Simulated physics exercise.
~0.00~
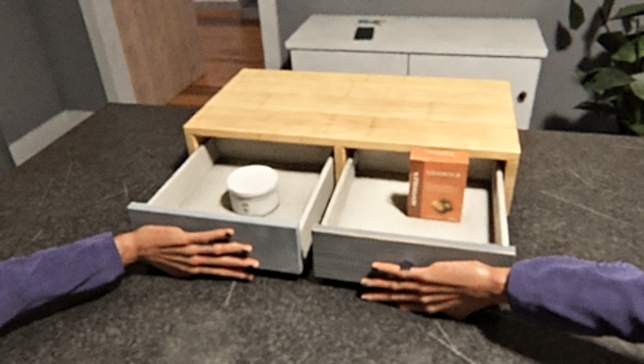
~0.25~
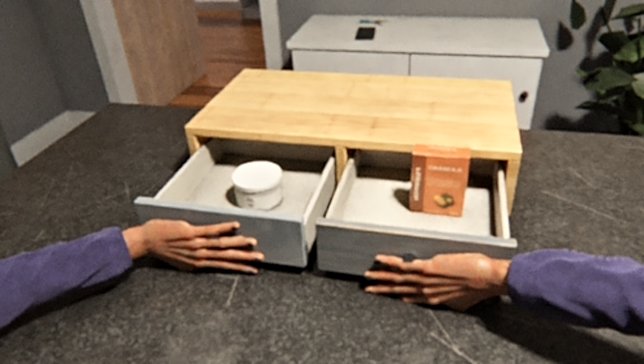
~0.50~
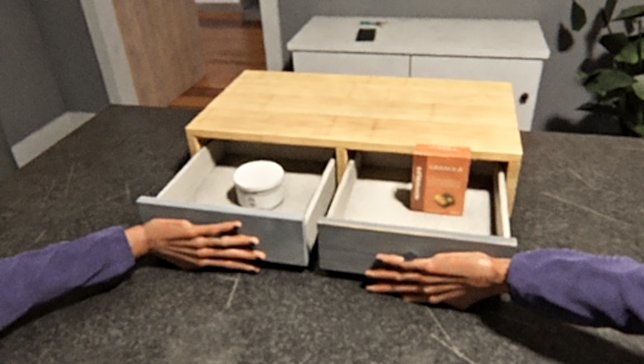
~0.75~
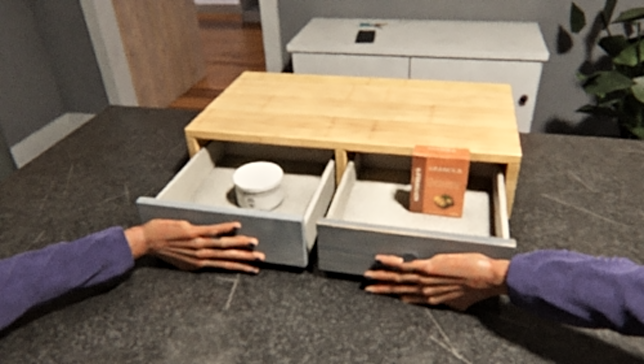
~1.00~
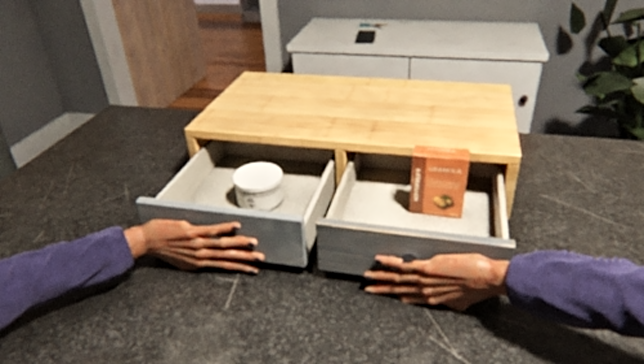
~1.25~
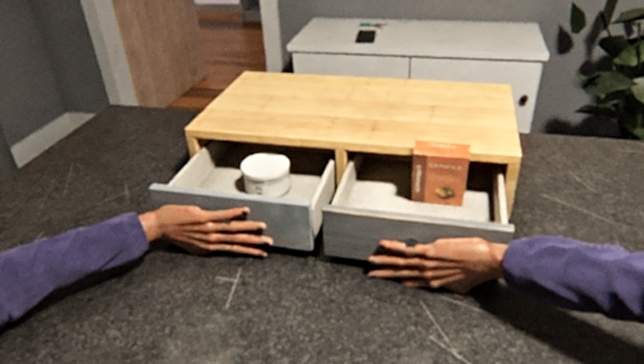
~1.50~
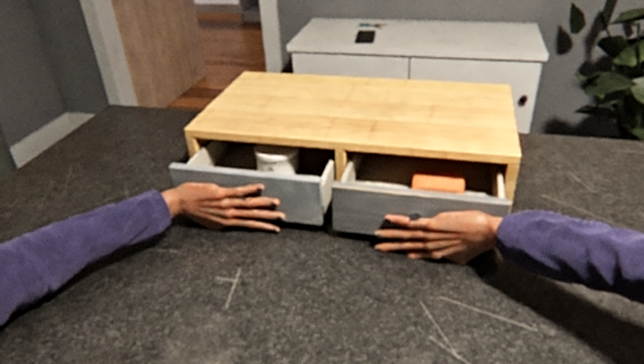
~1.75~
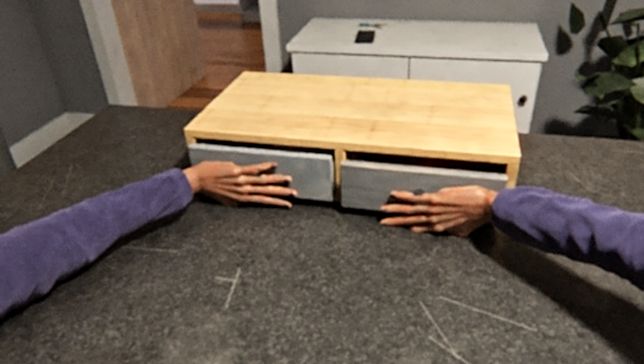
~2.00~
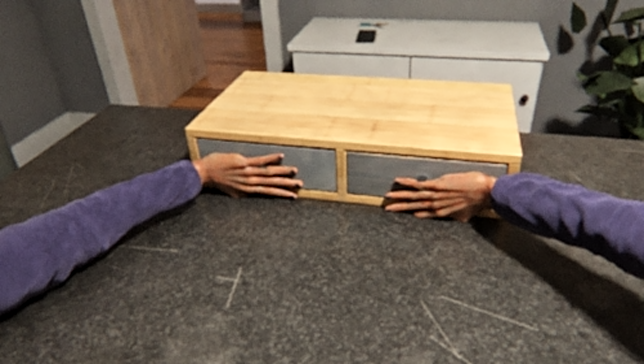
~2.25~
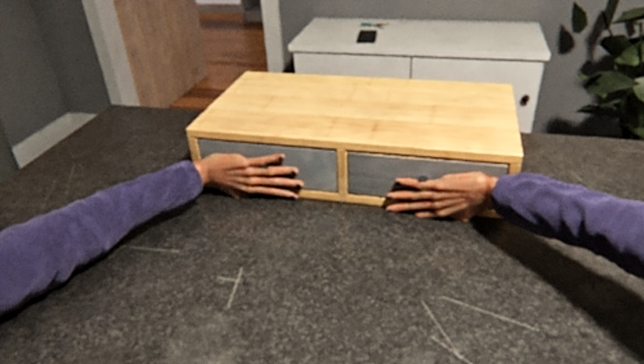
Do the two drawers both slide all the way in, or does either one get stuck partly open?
Both drawers go all the way in. The left and the right one each end up closed under the hands.
On a dark, speckled countertop in a house, seen from above and in front, a light wooden chest sits with two grey-fronted drawers open side by side. A white pot stands in the left drawer and an orange packet stands upright in the right one. Two hands in purple sleeves rest against the fronts, pause, then push both drawers inward together. As they slide, the packet leans back and tips onto its side, while the pot rides in upright. Both drawers close fully, hiding the pot and packet, and the hands stay on the fronts.
